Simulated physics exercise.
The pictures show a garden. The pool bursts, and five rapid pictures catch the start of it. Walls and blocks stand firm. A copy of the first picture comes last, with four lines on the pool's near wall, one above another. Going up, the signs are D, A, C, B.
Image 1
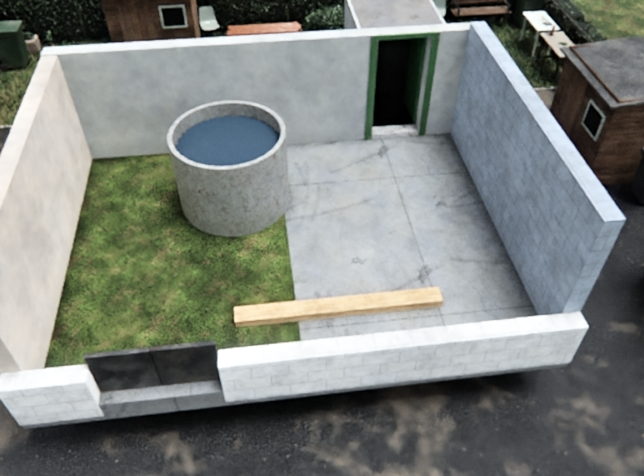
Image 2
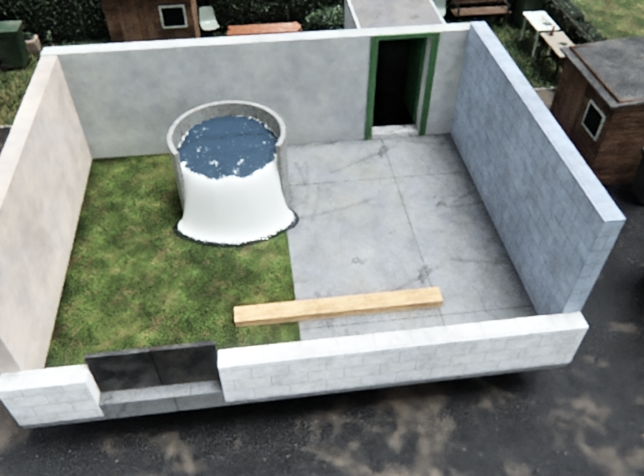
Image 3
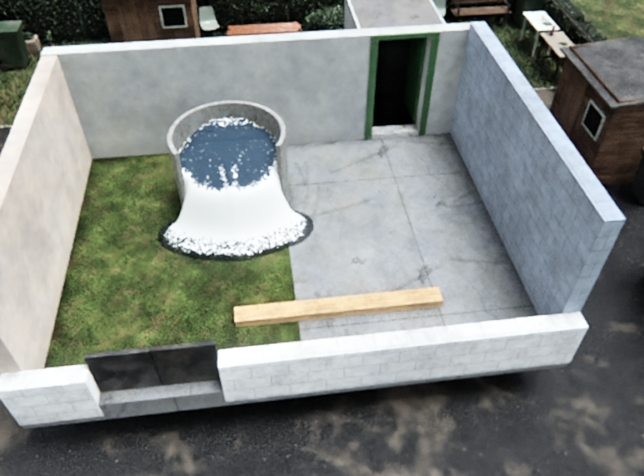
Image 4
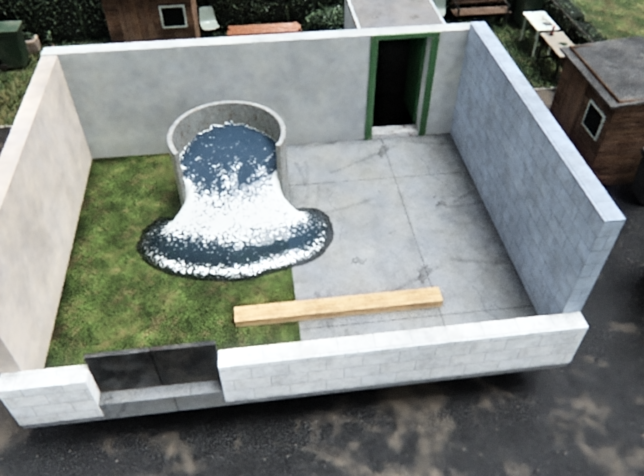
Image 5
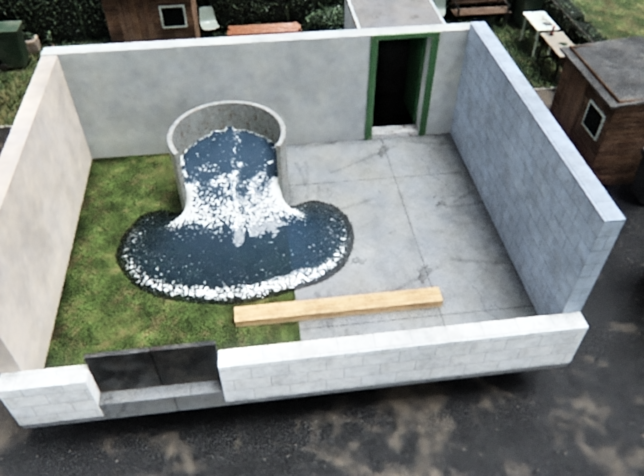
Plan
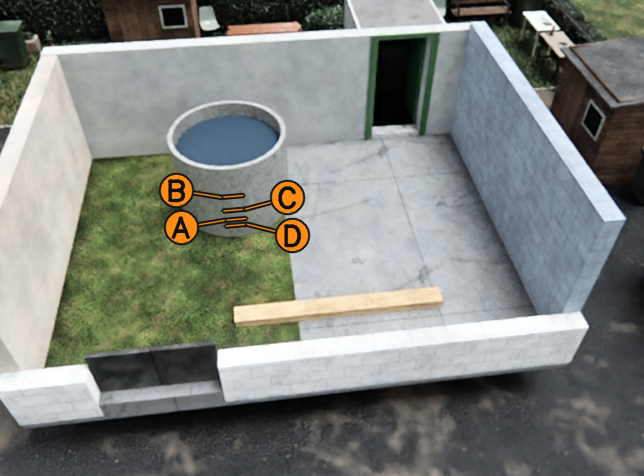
Water pours out of the round concrete pool and spreads across the grass and paving.
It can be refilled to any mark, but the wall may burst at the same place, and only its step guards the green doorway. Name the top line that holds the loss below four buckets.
B is the one.
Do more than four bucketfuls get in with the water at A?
No.
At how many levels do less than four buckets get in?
All of the four.
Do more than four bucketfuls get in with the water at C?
No, that is safe.
On the marked copy, A at (235, 219); B at (232, 196); C at (234, 210); D at (236, 225); from the bottom up D, A, C, B.
With A, nothing gets over.
With B, a splash gets over, under a bucket.
With C, nothing gets over.
With D, nothing gets over.
